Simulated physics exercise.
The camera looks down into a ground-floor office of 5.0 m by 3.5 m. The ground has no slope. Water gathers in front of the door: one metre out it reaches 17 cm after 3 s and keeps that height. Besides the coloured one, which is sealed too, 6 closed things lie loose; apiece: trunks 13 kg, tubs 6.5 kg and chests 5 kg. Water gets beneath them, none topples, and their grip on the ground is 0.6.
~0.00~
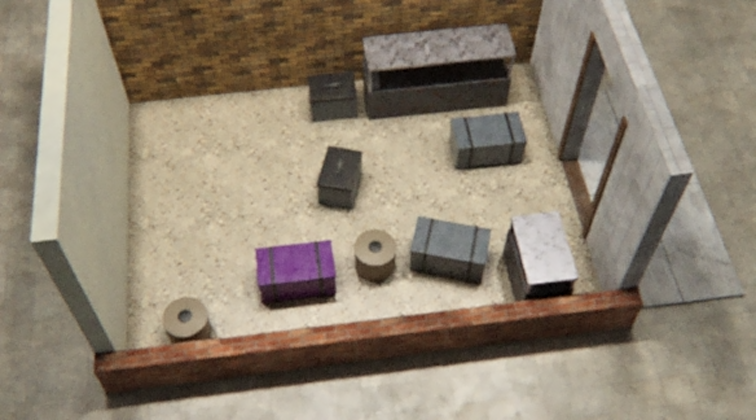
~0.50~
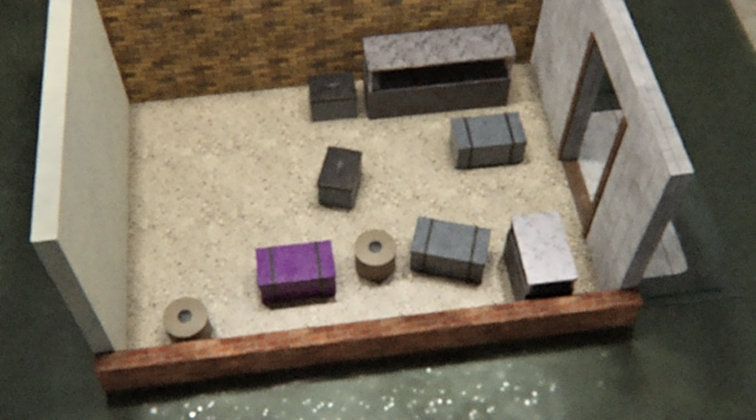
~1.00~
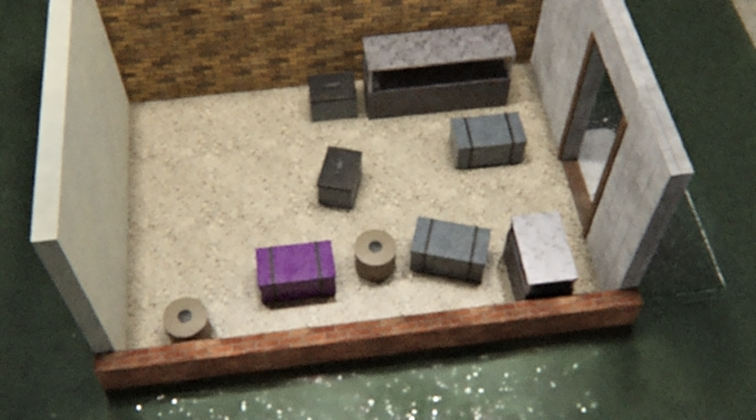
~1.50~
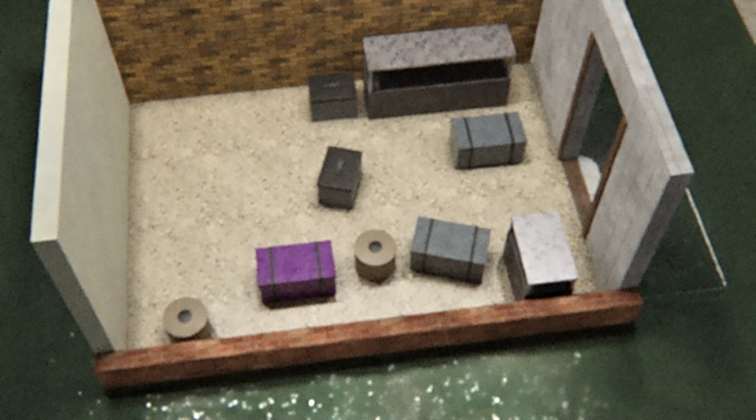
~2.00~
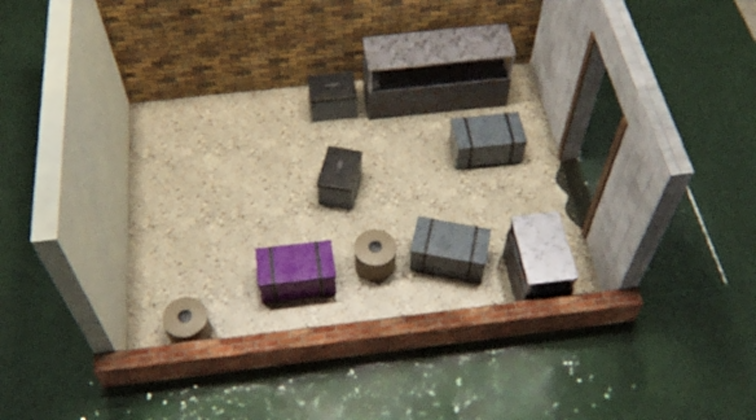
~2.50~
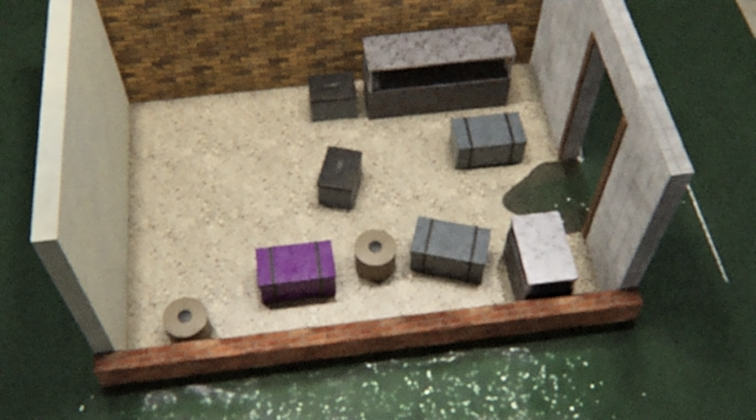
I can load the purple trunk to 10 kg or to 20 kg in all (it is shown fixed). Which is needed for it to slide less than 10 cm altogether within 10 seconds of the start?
For it, only the larger load is enough.
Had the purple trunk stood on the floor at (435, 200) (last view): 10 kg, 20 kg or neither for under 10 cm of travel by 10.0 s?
Neither holds.
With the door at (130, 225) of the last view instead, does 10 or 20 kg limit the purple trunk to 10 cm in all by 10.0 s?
In that case only the higher weight holds it.
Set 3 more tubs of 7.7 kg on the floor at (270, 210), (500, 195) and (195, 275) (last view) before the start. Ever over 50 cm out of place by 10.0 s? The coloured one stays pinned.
In that order: More, more, less.
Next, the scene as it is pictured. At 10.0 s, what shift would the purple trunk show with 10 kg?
Roughly 20 cm.
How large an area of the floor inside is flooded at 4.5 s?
Roughly 6.0 m2.
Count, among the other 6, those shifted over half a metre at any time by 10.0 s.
That makes 2.
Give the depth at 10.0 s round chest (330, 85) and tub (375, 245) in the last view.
About 3 and 5 cm.
After 3.5 s the purple trunk would be 0 cm from its start with 10 kg and 0 cm from its start with 20 kg; 0 cm of water round it then.
After 4.5 s the purple trunk would be 0 cm from its start with 10 kg and 0 cm from its start with 20 kg; 0 cm of water round it then.
After 7.0 s the purple trunk would be 2 cm from its start with 10 kg and 0 cm from its start with 20 kg; 1 cm of water round it then.
After 10.0 s the purple trunk would be 22 cm from its start with 10 kg and 0 cm from its start with 20 kg; 4 cm of water round it then.
